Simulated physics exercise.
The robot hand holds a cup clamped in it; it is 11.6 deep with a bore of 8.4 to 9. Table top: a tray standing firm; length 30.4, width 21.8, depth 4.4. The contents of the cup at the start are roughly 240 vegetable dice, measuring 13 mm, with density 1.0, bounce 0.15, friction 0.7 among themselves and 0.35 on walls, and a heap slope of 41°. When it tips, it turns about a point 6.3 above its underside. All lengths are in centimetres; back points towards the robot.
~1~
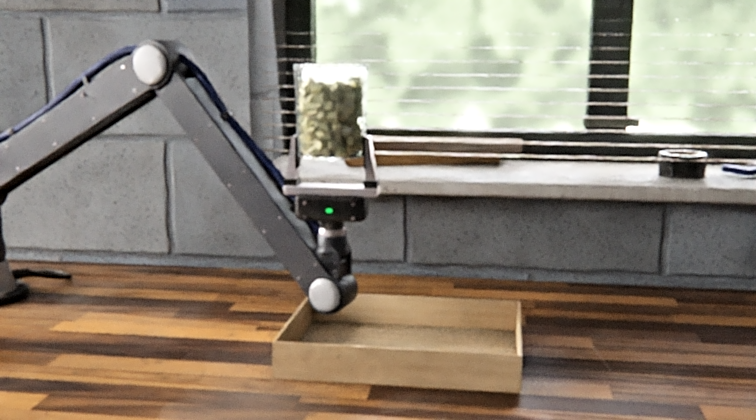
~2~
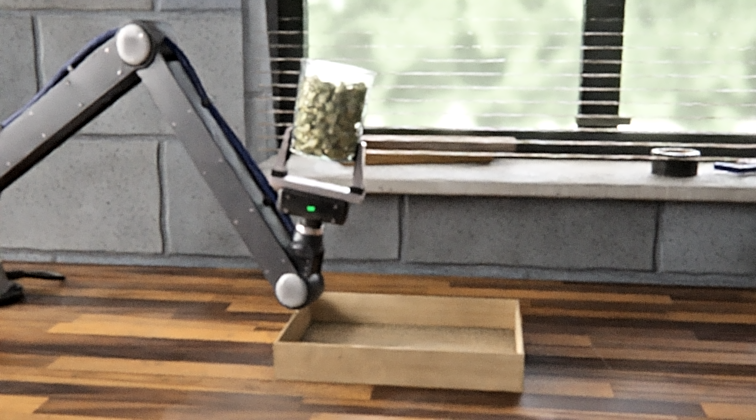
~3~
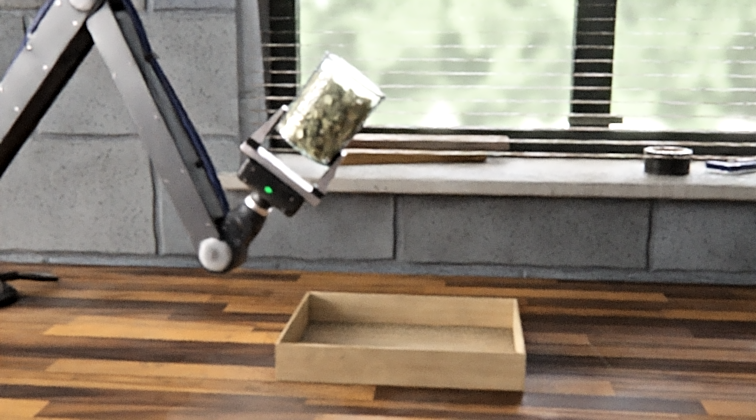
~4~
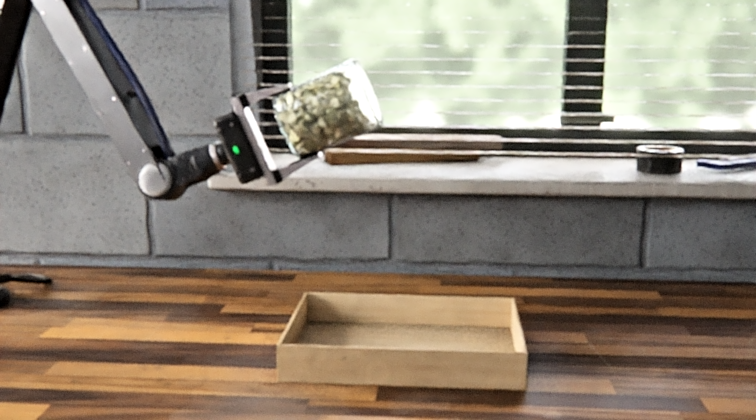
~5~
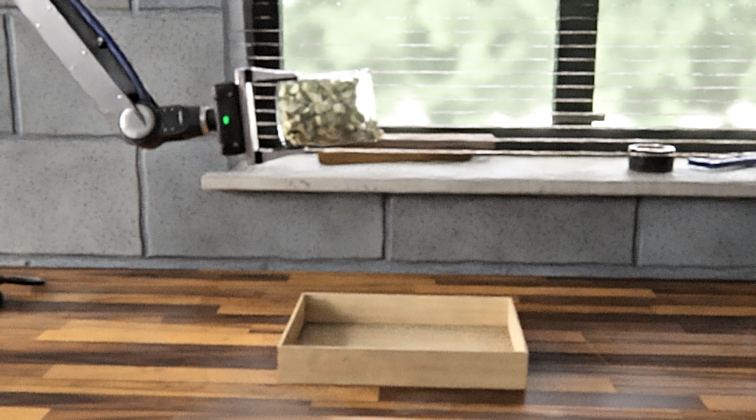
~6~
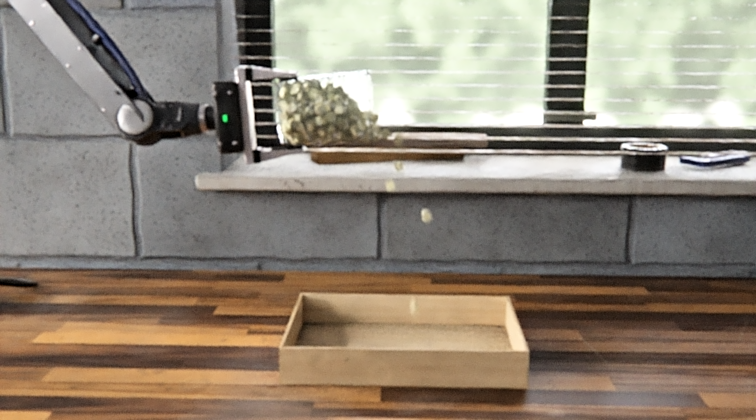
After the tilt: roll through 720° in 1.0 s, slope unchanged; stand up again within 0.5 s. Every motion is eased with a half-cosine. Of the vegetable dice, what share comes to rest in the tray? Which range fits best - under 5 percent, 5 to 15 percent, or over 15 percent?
The best fit is over 15 percent.
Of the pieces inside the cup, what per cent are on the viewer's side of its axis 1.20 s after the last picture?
Around 45 %.
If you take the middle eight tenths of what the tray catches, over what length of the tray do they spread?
That stretch is roughly 14 cm long.
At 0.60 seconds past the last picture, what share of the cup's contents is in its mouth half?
Close to 40 per cent lies in the mouth half.
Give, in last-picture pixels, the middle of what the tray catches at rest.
I'd mark it about (429, 335) in the last picture.
Then, 0.60 s on, tipped 86°, highest piece 37 above the table; 204 in the cup, 28 in the tray, 11 in flight or on a rim.
Then, 1.20 s on, tipped 56°, highest piece 35 above the table; 187 in the cup, 49 in the tray, 3 on the table or floor, 4 in flight or on a rim.
Then, 1.70 s on, upright, highest piece 38 above the table; 187 in the cup, 53 in the tray, 3 on the table or floor.
Then, 2.40 s on, upright, highest piece 38 above the table; 187 in the cup, 53 in the tray, 3 on the table or floor.
In the end, 187 in the cup, 53 in the tray, 3 on the table or floor. That is 22 % in the tray.
